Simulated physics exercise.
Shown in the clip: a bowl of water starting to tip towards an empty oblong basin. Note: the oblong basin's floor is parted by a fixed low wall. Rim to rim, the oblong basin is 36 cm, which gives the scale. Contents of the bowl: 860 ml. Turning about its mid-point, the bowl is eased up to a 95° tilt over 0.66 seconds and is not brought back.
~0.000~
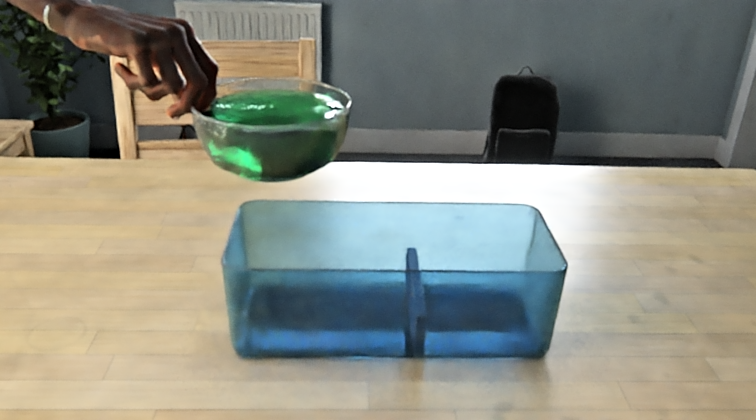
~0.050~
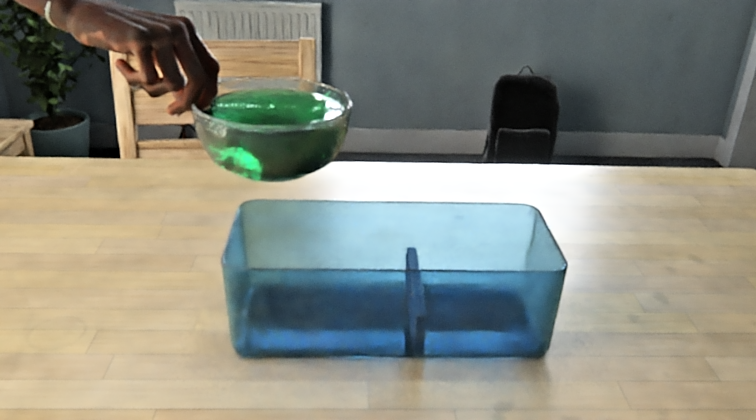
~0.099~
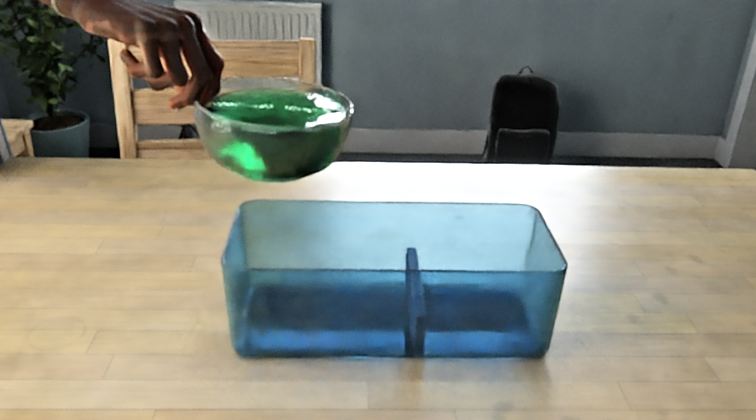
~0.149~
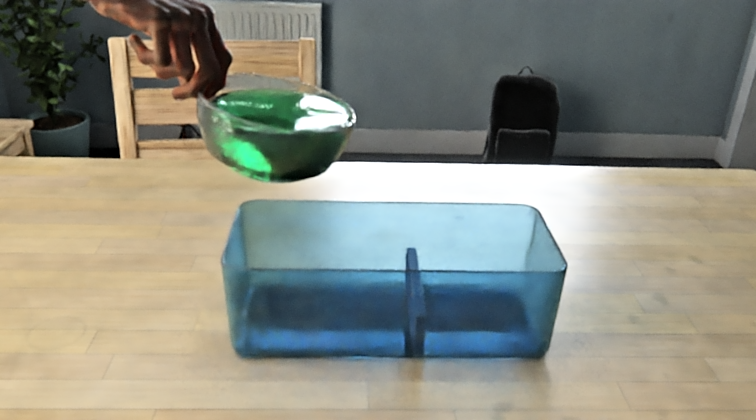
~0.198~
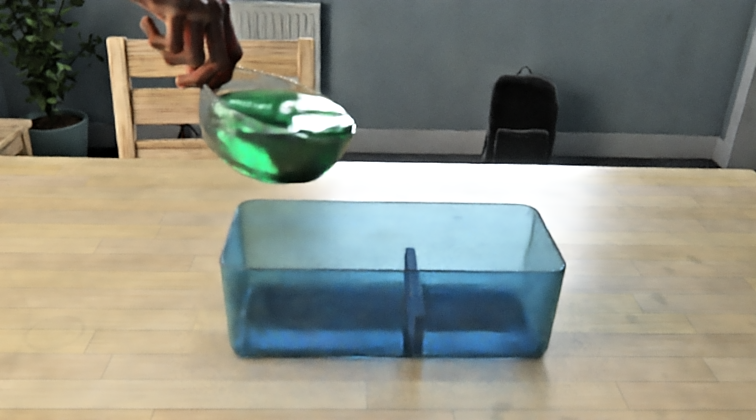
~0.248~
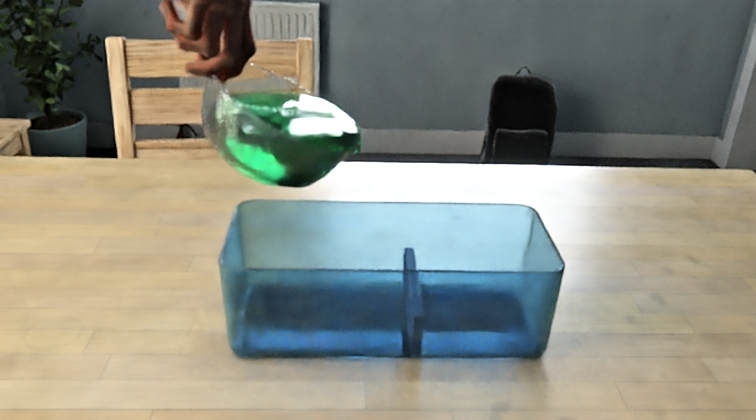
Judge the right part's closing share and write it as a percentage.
I would judge it at 16 per cent.
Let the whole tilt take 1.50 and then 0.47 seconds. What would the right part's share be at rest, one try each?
Result: 30 per cent, then 10 per cent.
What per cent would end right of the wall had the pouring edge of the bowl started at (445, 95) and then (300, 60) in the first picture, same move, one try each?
Near 90 in a hundred on the first go and near 10 in a hundred on the second.
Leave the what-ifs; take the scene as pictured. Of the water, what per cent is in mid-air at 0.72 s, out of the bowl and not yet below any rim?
4 per cent, roughly.
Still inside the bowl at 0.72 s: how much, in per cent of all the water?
Roughly 3 per cent.
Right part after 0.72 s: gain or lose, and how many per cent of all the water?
It climbs by roughly 2 per cent.
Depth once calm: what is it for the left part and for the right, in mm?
Left part: About 24 mm; right part: About 6 mm.
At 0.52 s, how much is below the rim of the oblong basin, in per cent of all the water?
Estimate - around 44 in a hundred parts.
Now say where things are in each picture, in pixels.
In the first picture, it leans 0°; its right rim is at (349, 104); the water meets the walls at (199, 108) and (347, 111); the oblong basin's rim runs from (232, 233) to (552, 237); the wall's top is at (416, 280).
In the second picture, it leans 1°; its right rim is at (350, 105); the water meets the walls at (199, 107) and (347, 111).
In the third picture, it leans 5°; its right rim is at (352, 110); the water meets the walls at (201, 105) and (348, 114).
In the fourth picture, it leans 11°; its right rim is at (354, 119); the water meets the walls at (203, 103) and (351, 116).
In the fifth picture, it leans 20°; its right rim is at (353, 130); the water meets the walls at (205, 104) and (354, 121); 1 per cent is over the edge.
In the sixth picture, it leans 29°; its right rim is at (351, 143); the water meets the walls at (207, 106) and (343, 127); 6 per cent is over the edge.
Then, 0.52 s in, the tilt is 85° and 22 per cent is still to pour, 34 is left of the wall and 10 right of it.
Then, 0.72 s in, the tilt is 95° and 3 per cent is still to pour, 79 is left of the wall and 14 right of it.
Then, 0.93 s in, the tilt is 95° and 0 per cent is still to pour, 81 is left of the wall and 15 right of it.
Then, 1.16 s in, the tilt is 95° and 0 per cent is still to pour, 81 is left of the wall and 16 right of it.
Finally, 81 per cent lies left of the wall, 16 right of it and 4 outside.
